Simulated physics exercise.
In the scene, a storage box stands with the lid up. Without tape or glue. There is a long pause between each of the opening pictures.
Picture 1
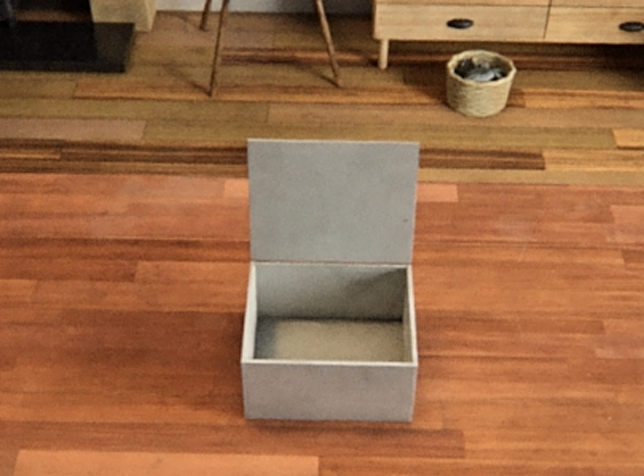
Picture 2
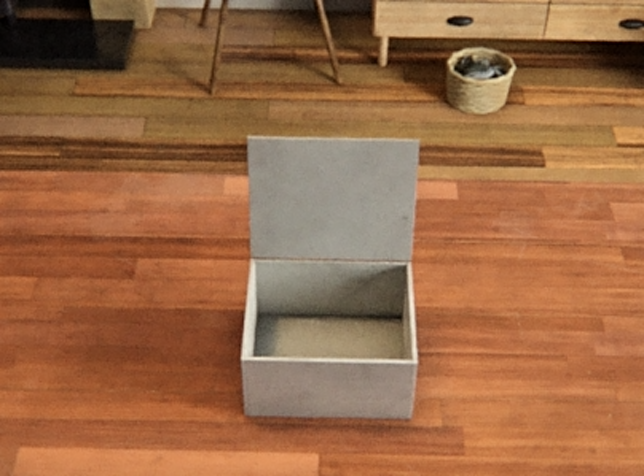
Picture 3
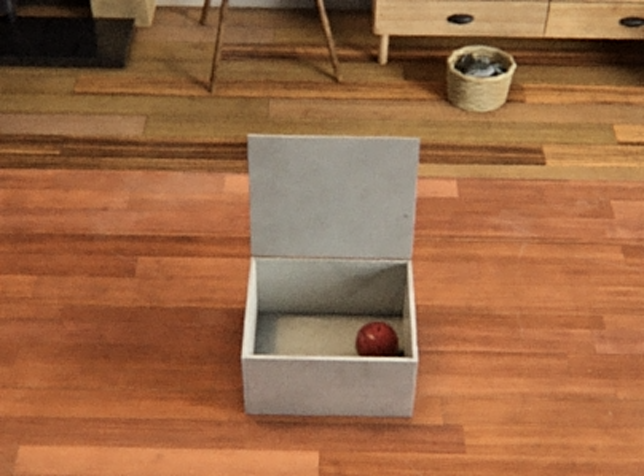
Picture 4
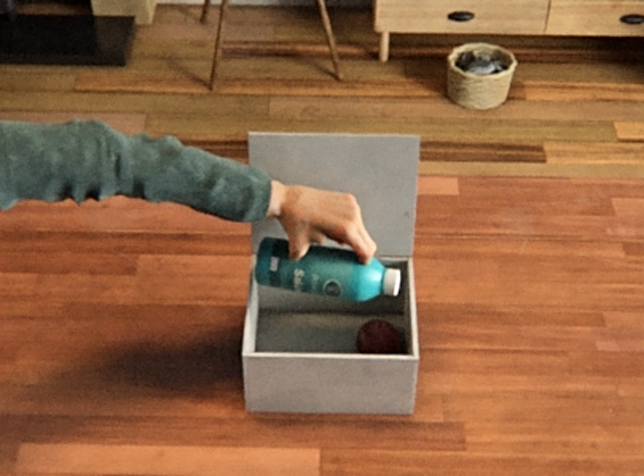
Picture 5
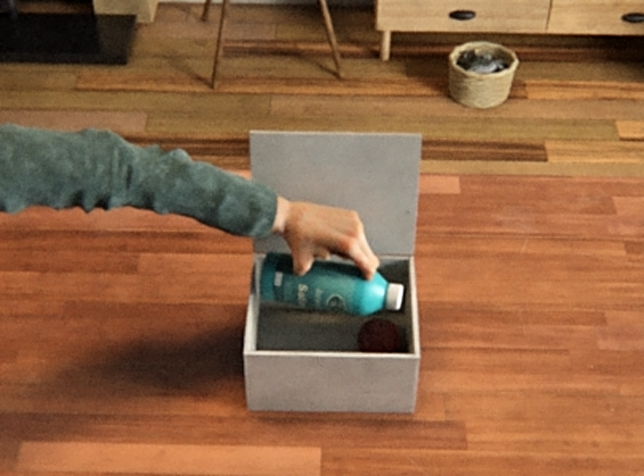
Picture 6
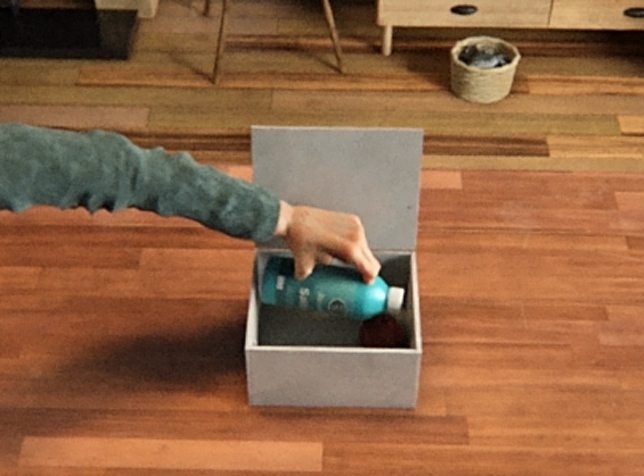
In an open gray box, a red apple appears, then a hand lowers a turquoise bottle inside.
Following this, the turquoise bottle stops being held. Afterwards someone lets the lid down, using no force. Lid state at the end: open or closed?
The lid will lie on the rim.
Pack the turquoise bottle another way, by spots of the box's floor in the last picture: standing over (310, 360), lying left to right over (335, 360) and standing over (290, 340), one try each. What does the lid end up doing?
Trial 1: Lid propped open. Trial 2: Lid fully lowered. Trial 3: Lid propped open.
Then, 1.20 s after the last picture, lid starting down; turquoise bottle rolled about its own width near (338, 317); red apple rolled a little.
Then, 1.80 s after the last picture, lid 33° above the rim; turquoise bottle rolled about its own width near (338, 320); red apple rolled a little.
At rest, lid shut; moved from the start, turquoise bottle and red apple. Seen from the same camera at the end, turquoise bottle near (338, 321).
